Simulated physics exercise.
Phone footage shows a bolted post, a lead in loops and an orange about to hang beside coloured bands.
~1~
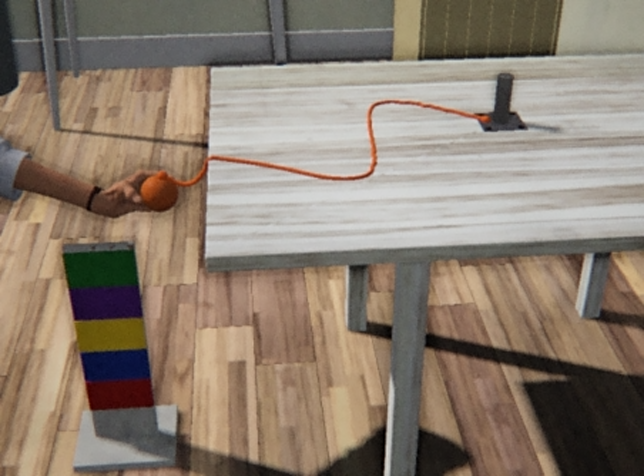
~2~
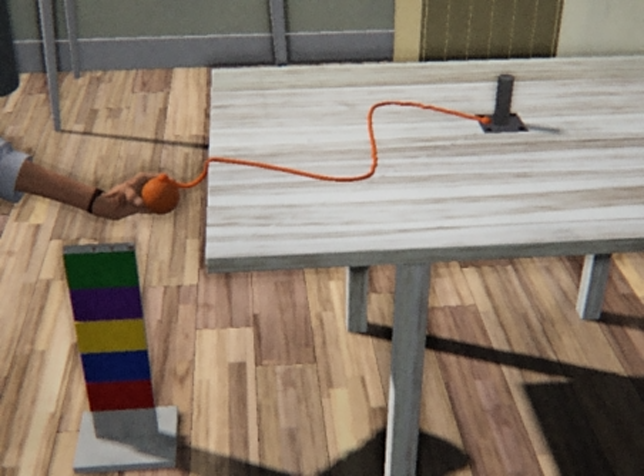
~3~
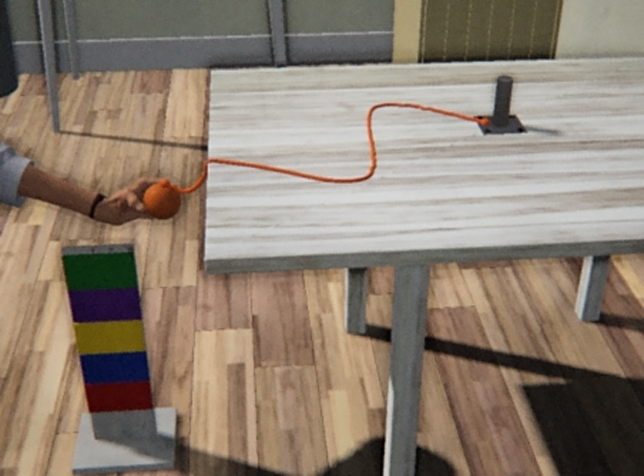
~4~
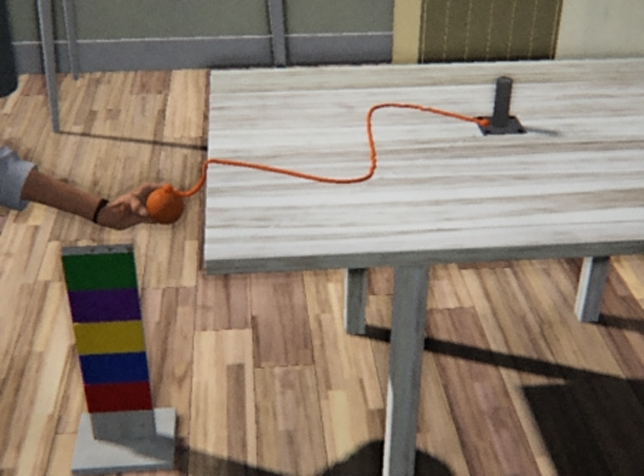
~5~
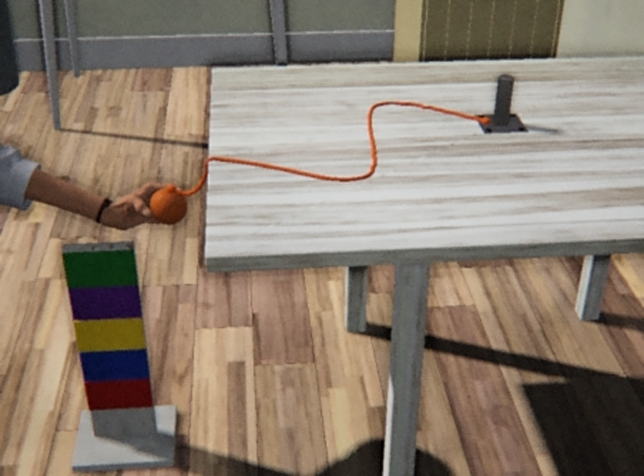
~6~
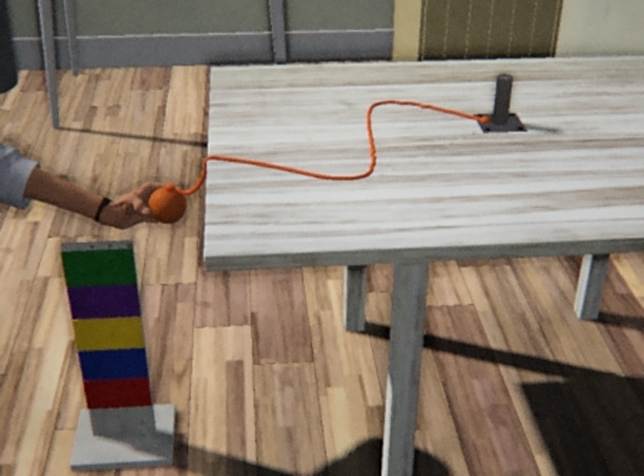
A hand reaching in from the left holds an orange ball just off the near left end of a pale wooden table, seen from slightly above in a room with a plank floor. An orange cord runs from the ball in loose bends across the tabletop to a dark upright post, while a stand banded green, purple, yellow, blue and red rises below the hand. The hand and ball shift very slightly right and down, and the cord barely changes.
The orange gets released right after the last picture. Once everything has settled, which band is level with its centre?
The blue band.
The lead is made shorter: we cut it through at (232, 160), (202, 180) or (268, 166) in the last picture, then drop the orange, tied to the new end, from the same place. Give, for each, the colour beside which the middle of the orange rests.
First try: Purple; second try: Yellow; third try: Green.
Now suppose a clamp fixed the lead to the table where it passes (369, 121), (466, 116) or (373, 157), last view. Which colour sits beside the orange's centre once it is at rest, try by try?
First try yellow, second blue, third green.
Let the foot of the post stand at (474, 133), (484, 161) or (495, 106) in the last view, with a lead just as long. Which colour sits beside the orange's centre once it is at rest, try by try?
In turn, red, then red, then blue.
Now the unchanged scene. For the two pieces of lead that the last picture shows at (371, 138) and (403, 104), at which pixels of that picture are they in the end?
The first finishes about (281, 136) and the second about (393, 129).
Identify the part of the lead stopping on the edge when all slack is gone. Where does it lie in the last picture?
It's the piece you see at (370, 173).
Early on, orange near (193, 361); level with blue.
Midway, orange near (239, 326); level with blue.
Near the end, orange near (211, 348); level with blue.
Finally, orange near (225, 343); level with blue. Its middle rests at the blue band.
